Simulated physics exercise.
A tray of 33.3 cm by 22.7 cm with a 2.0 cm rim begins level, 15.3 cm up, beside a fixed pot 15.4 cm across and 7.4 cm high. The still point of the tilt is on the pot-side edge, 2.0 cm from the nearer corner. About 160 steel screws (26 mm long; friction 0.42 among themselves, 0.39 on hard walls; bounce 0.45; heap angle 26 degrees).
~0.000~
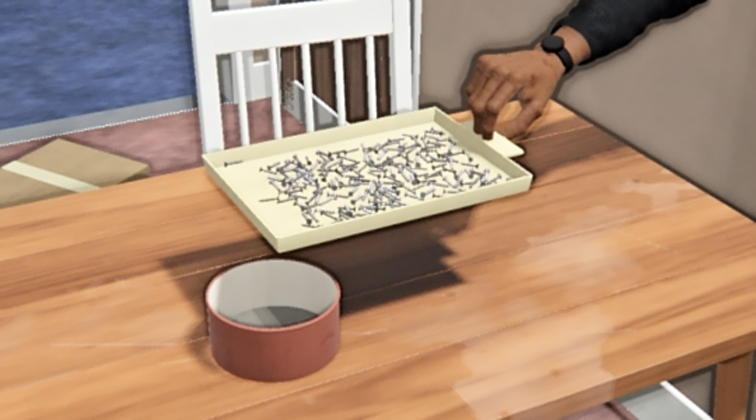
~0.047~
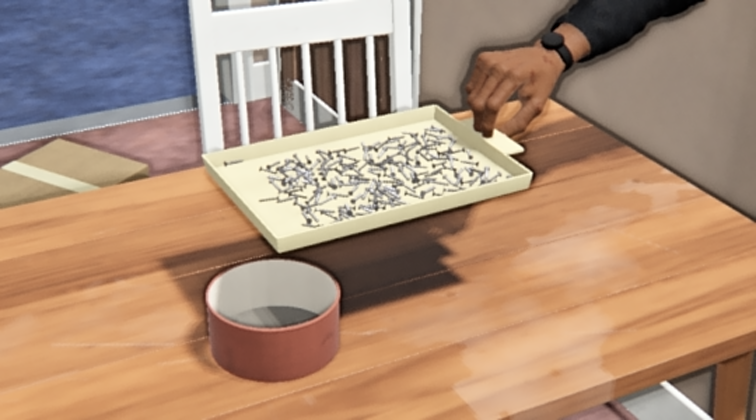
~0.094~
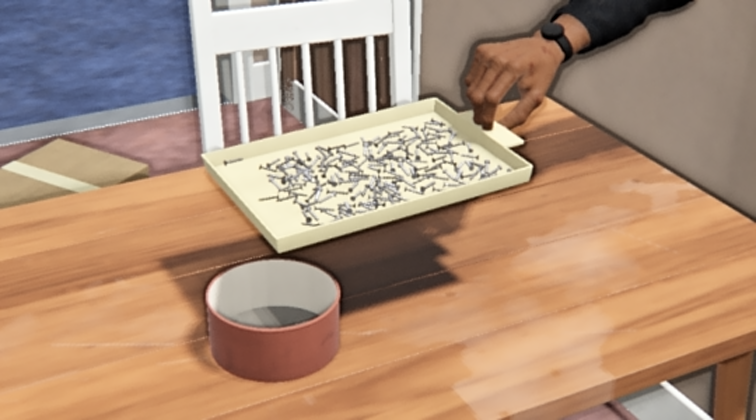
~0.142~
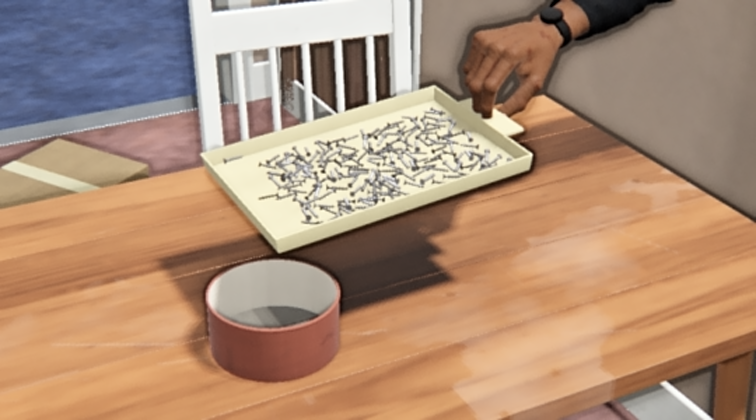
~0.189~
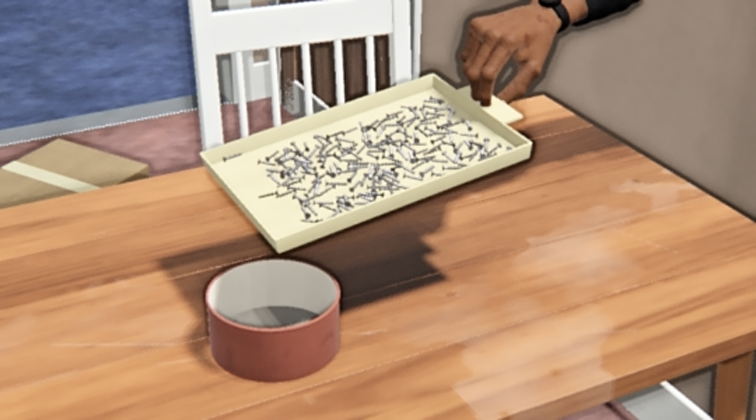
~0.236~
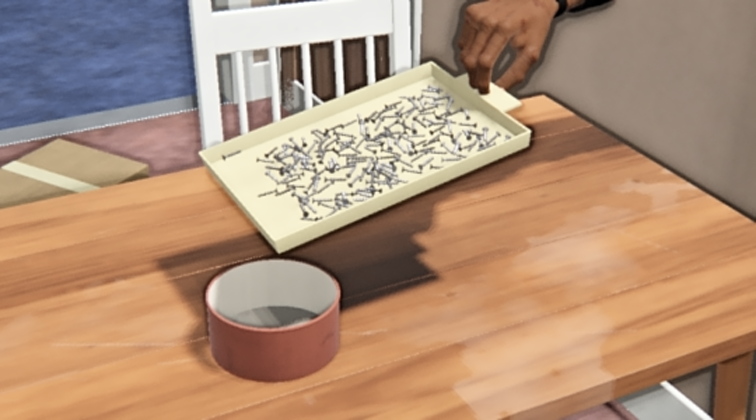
A hand gradually raising the far side of a cream tray of scattered screws above a reddish pot on a wooden table.
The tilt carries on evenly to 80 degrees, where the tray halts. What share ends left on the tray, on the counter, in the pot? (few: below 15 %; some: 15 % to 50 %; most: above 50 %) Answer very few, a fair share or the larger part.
Left on the tray: A fair share; on the counter: A fair share; in the pot: A fair share.
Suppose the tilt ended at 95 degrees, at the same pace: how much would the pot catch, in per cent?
In that case some 45 per cent.
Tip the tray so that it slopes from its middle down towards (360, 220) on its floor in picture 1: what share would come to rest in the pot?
Some 30 per cent.
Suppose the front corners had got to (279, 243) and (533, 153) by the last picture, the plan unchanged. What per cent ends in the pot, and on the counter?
Pot 20, counter 70.
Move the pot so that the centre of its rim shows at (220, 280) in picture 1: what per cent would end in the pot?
Some 50 per cent.
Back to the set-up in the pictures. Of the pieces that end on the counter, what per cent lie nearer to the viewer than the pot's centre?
About 40 per cent.
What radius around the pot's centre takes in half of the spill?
About 14 cm.
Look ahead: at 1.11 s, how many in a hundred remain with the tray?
About 70 per cent.
After 0.76 s, tilt 44 degrees; the tray holds 100 %, the pot 0 %.
After 1.11 s, tilt 66 degrees; the tray holds 70 %, the pot 5 %.
Then, at 1.55 s, tilt 80 degrees; the tray holds 45 %, the pot 25 %.
At rest (2.4 s), tray 40 %, counter 30 %, pot 30 %.
